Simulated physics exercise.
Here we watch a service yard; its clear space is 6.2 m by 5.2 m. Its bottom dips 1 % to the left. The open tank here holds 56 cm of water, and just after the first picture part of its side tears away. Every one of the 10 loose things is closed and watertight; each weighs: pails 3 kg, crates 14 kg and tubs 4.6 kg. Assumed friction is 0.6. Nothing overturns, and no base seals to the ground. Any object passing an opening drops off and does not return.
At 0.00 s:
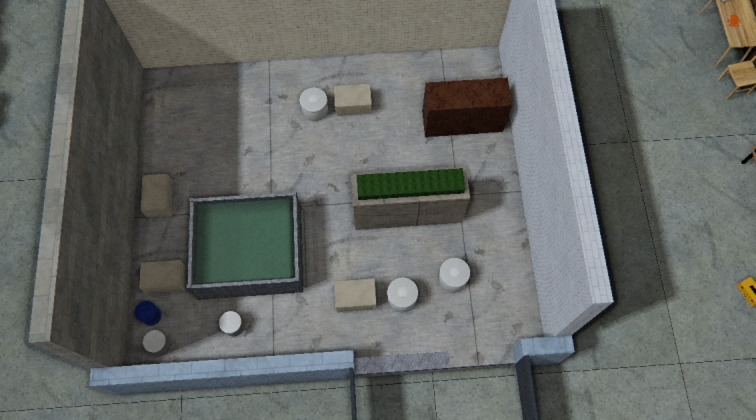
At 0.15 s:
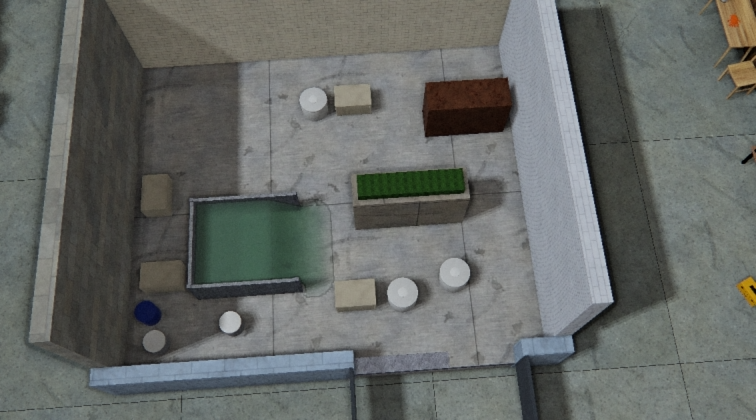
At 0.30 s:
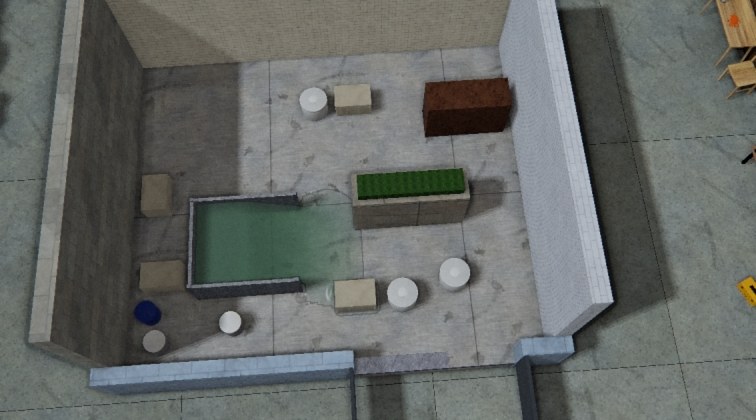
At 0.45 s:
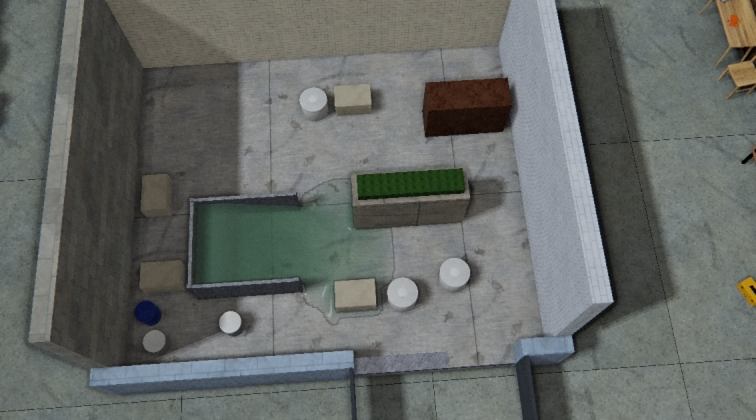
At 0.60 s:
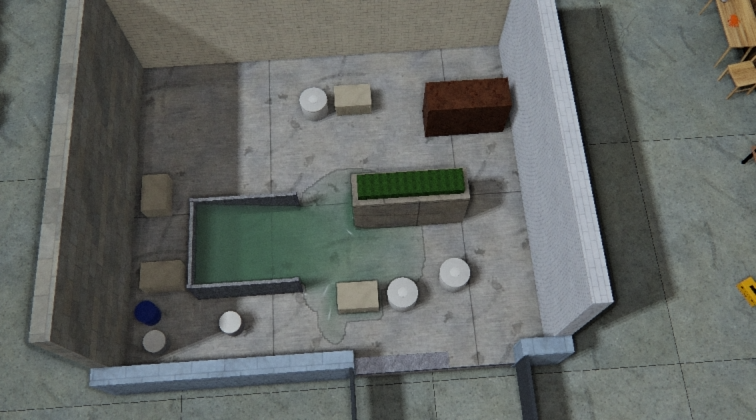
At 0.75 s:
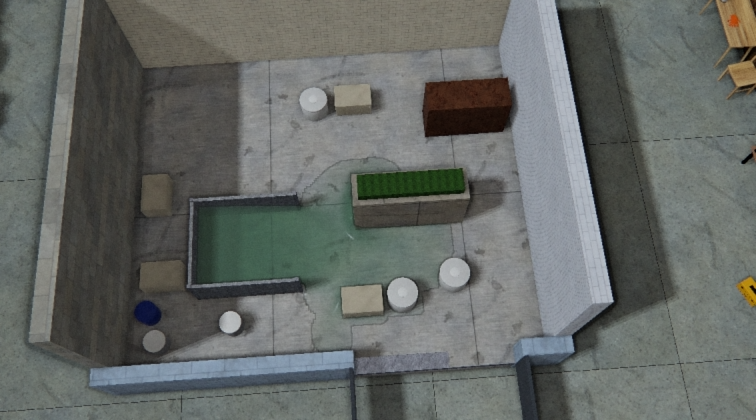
Water pours from the tank's open right side, spreads around the planter and nudges a crate.
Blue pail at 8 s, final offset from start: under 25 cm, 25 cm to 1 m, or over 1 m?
Under 25 cm.
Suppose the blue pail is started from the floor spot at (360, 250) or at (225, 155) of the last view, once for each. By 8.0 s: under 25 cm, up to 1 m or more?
I'd expect that it gets borne away first and remains where it was second.
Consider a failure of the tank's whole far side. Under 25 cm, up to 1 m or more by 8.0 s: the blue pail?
Outcome for the blue pail: Modest displacement.
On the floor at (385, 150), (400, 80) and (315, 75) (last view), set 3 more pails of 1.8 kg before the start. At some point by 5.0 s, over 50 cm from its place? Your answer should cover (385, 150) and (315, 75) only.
Lab note - in order: Above threshold / above threshold.
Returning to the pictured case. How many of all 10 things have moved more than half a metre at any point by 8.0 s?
My count gives 5.
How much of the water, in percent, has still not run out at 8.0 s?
Around 76 % of the water.
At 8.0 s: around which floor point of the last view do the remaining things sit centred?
Centred roughly on (233, 243).
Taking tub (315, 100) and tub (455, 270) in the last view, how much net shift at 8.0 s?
In turn: 150 cm, gone out.
After 1.6 s the blue pail is near (145, 311), 0.0 m from its start, aground; 0 of 10 are out; 0 afloat.
After 3.6 s the blue pail is near (145, 311), 0.0 m from its start, aground; 1 of 10 are out; 1 afloat.
After 5.6 s the blue pail is near (145, 311), 0.0 m from its start, aground; 2 of 10 are out; 0 afloat.
After 8.0 s the blue pail is near (145, 311), 0.0 m from its start, aground; 2 of 10 are out; 0 afloat.
